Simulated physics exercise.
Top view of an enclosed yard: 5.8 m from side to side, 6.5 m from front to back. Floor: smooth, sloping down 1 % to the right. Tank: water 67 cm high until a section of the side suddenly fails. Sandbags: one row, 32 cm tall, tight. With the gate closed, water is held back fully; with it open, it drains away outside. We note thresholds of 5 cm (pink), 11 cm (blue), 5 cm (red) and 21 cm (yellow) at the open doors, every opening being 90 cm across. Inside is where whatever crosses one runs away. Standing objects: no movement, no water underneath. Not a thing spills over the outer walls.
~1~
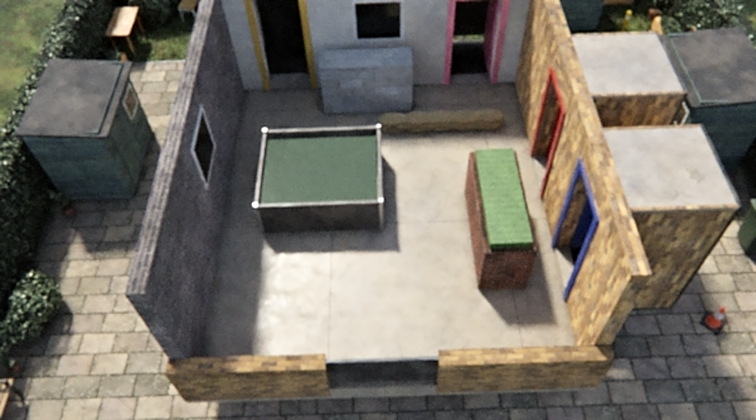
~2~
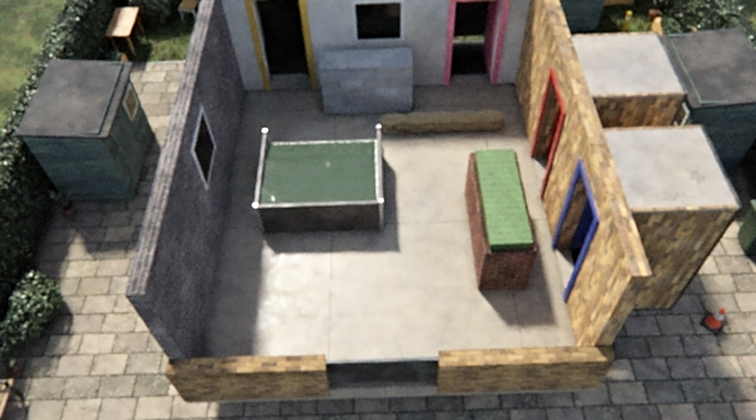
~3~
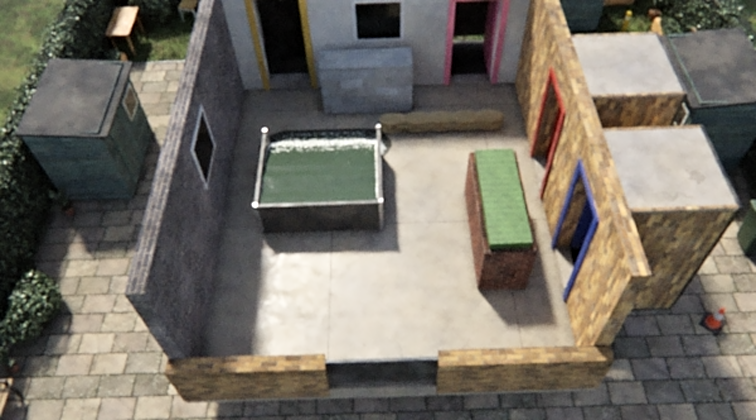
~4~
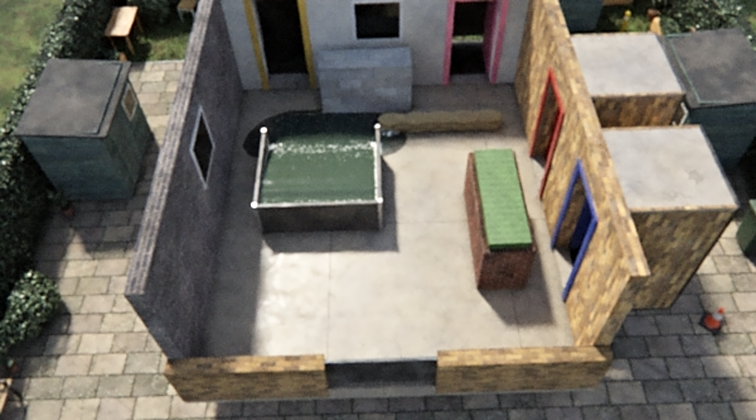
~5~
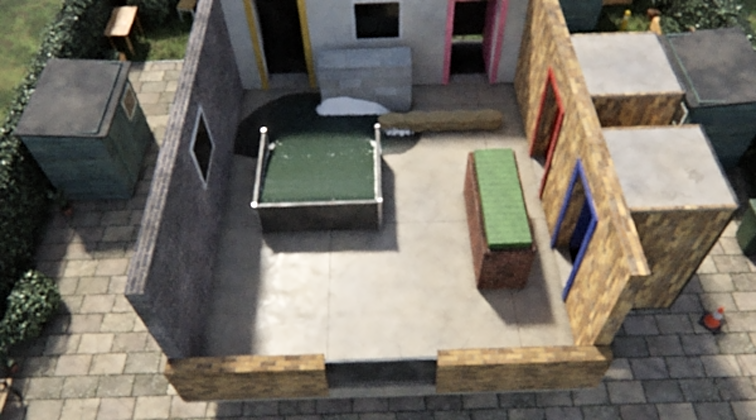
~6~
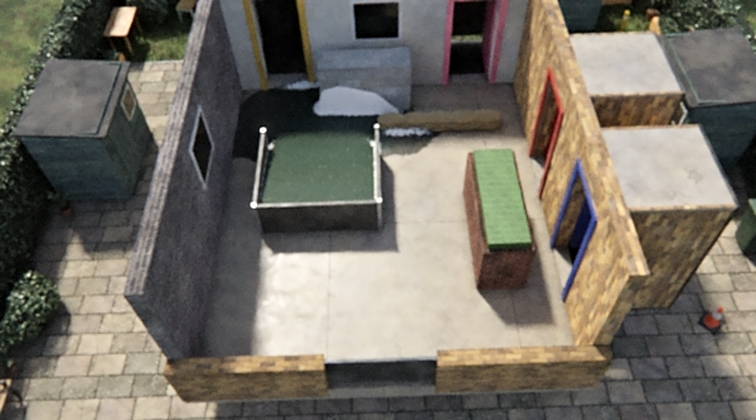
Dark green water pours from the tank's far side and spreads across the yard floor behind it.
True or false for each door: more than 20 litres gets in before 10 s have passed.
Pink door true, blue door false, red door true, yellow door true.
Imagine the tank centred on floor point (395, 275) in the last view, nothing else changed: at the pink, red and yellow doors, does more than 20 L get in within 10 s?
With respect to that limit, pink ends up outside it, red ends up outside it, yellow ends up inside it.
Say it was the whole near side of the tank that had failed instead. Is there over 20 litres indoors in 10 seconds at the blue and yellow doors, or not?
Against that limit: Blue past it, yellow below.
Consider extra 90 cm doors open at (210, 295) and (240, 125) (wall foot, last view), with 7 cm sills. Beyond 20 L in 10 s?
Taking them in order, the first gets too little and the second enough.
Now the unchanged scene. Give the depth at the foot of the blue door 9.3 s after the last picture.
About 9.5 cm deep.
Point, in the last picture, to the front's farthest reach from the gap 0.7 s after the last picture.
About pixel (506, 137).
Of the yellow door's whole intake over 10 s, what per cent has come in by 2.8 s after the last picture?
100 per cent, roughly.
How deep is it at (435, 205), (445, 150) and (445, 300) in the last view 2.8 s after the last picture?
Spot one 1 cm, spot two 3 cm, spot three 0 cm.
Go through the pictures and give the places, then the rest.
In the first frame, the tank at (320, 167) is whole and still, 67 cm deep.
In the second frame, water pours out on the tank's far side and has run 1.1 m, to a hidden place; typically 8 cm deep outside, 67 cm at the tank's back.
In the third frame, water pours out on the tank's far side and has run 1.3 m, to a hidden place; typically 12 cm deep outside, 67 cm at the tank's back.
In the fourth frame, the front is at (401, 134), 1.6 m from the gap on the tank's far side; 3.0 m2 of floor is under water; 60 cm left at the back of the tank.
In the fifth frame, water pours out on the tank's far side and has run 1.9 m, to (258, 112); typically 10 cm deep outside, 56 cm at the tank's back.
In the sixth frame, the front is at (269, 89), 2.4 m from the gap on the tank's far side; 5.0 m2 of floor is under water; 56 cm left at the back of the tank.
Then, 0.7 s after the last picture water covers 25 % of the floor and is deepest (46 cm) near (335, 117); pink door not reached, blue door not reached, red door not reached, yellow door 37 cm at the sill, 40 L in.
Then, 1.5 s after the last picture water covers 35 % of the floor and is deepest (40 cm) near (252, 90); pink door 6 cm at the sill, 0 L in, blue door not reached, red door not reached, yellow door 35 cm at the sill, 114 L in.
Then, 2.8 s after the last picture water covers 50 % of the floor and is deepest (22 cm) near (250, 101); pink door 11 cm at the sill, 15 L in, blue door not reached, red door 14 cm at the sill, 14 L in, yellow door 22 cm at the sill, 157 L in.
Then, 5.3 s after the last picture water covers 70 % of the floor and is deepest (18 cm) near (512, 82); pink door 11 cm at the sill, 58 L in, blue door 6 cm at the sill, 0 L in, red door 9 cm at the sill, 60 L in, yellow door 9 cm at the sill, 160 L in.
Then, 9.3 s after the last picture water covers 95 % of the floor and is deepest (14 cm) near (578, 366); pink door 10 cm at the sill, 99 L in, blue door 10 cm at the sill, 1 L in, red door 9 cm at the sill, 90 L in, yellow door 8 cm at the sill, 160 L in.
